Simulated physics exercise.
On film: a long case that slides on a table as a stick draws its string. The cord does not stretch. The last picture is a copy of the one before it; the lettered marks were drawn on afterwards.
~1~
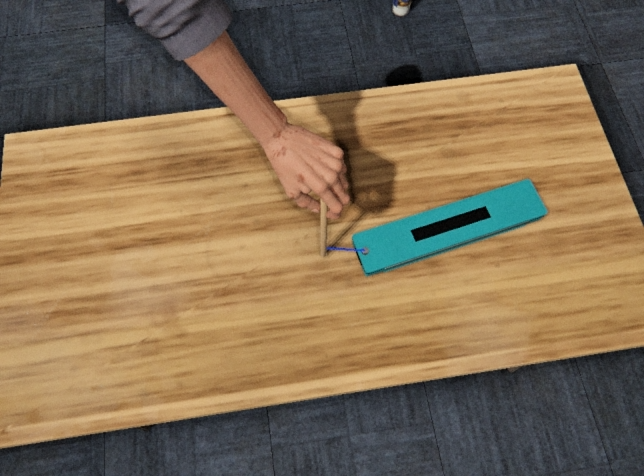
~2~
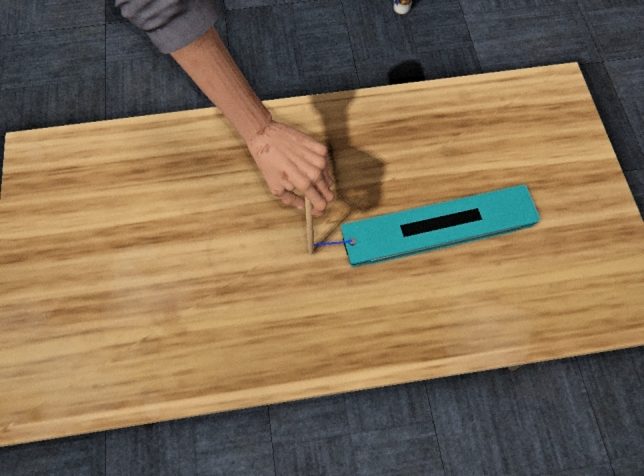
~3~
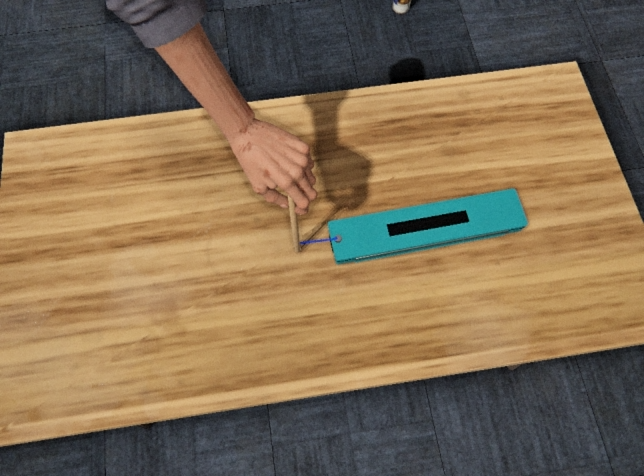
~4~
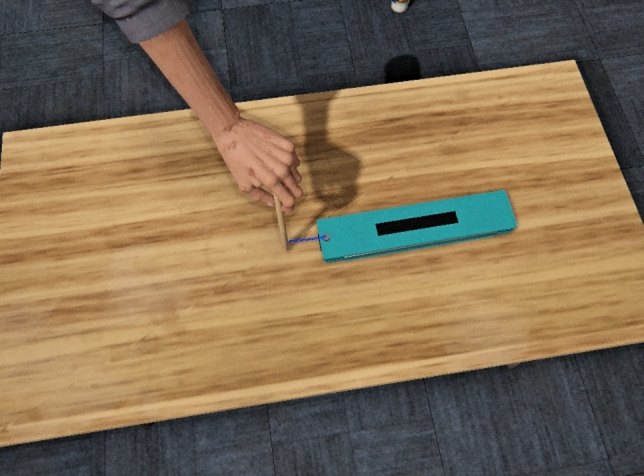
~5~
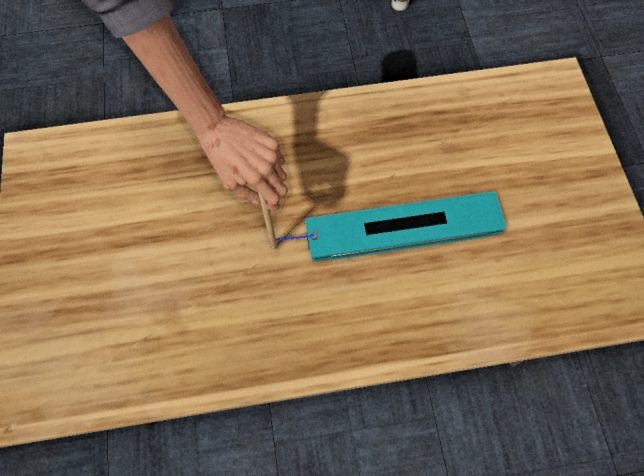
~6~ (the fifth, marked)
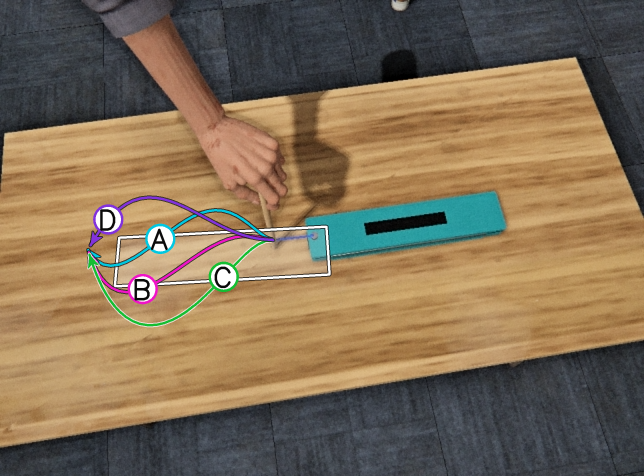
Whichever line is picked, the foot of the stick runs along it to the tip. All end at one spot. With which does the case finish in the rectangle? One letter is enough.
It ends in the outline on B.
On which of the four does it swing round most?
Path C.
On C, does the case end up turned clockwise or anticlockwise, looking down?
On that path, clockwise.
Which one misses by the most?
Path D.
On the marked copy, A from (273, 240) via (179, 225) to (88, 250); B from (273, 240) via (172, 273) to (89, 252); C from (273, 240) via (173, 320) to (90, 255); D from (273, 240) via (177, 204) to (91, 245); the outline at (223, 256).
Following B. Soon after the start, foot of the stick (199, 255), middle of the case (333, 232).
Later, foot of the stick (130, 293), middle of the case (265, 252).
In the end, foot of the stick (89, 251), middle of the case (223, 255); it lies in the outline.
As for the rest, A leaves its middle at (224, 238); C leaves its middle at (220, 270); D leaves its middle at (222, 221).
